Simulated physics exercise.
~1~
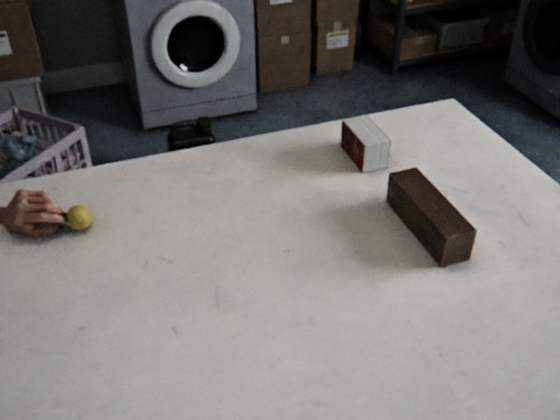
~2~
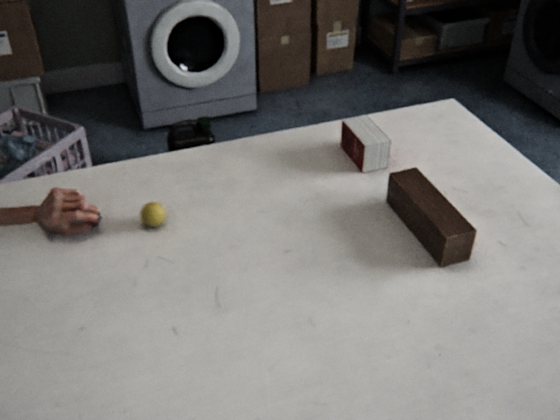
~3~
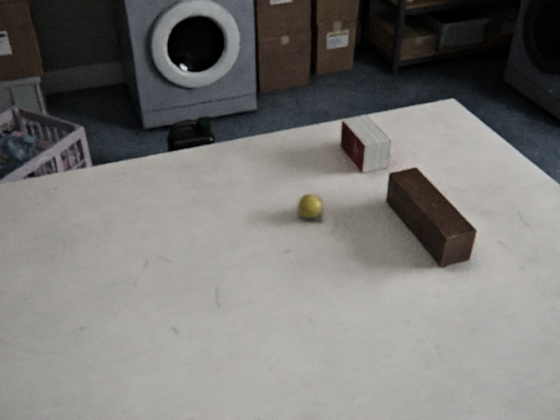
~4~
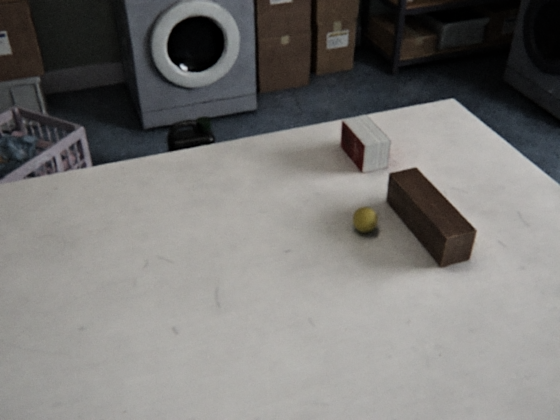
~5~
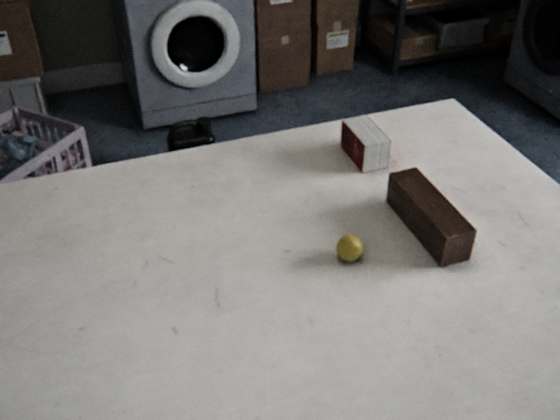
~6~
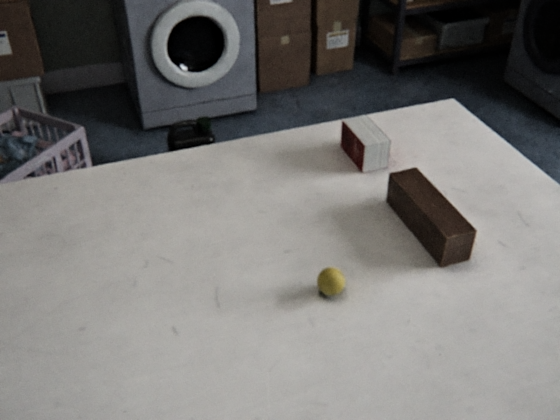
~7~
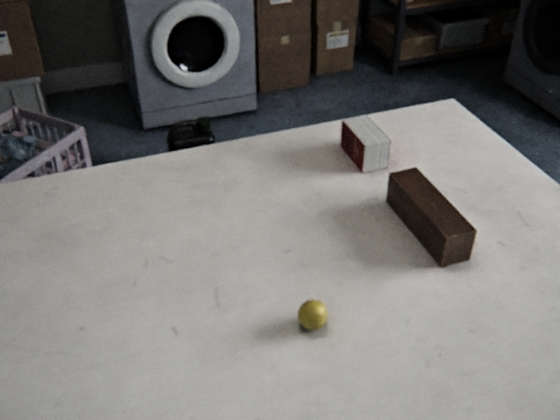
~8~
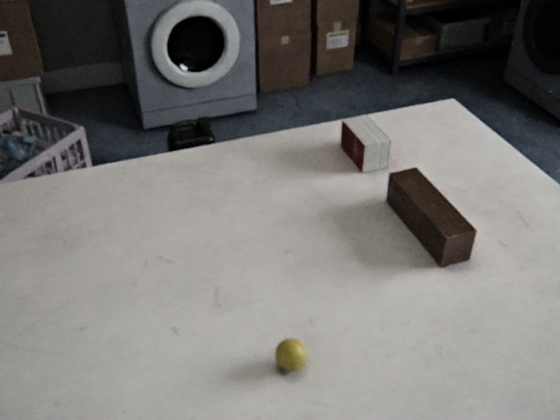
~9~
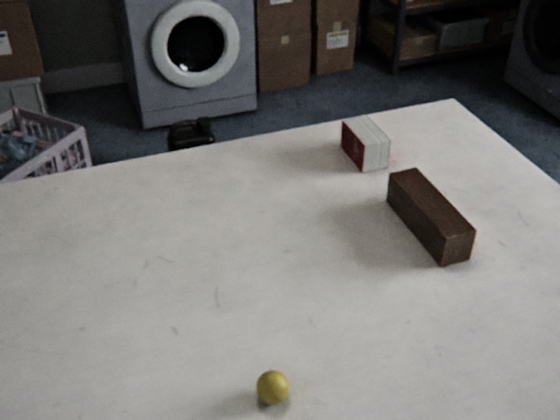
Hand rolling a lemon right towards a gap between red book and brown block, the lemon bouncing off the block and rolling back down-left.
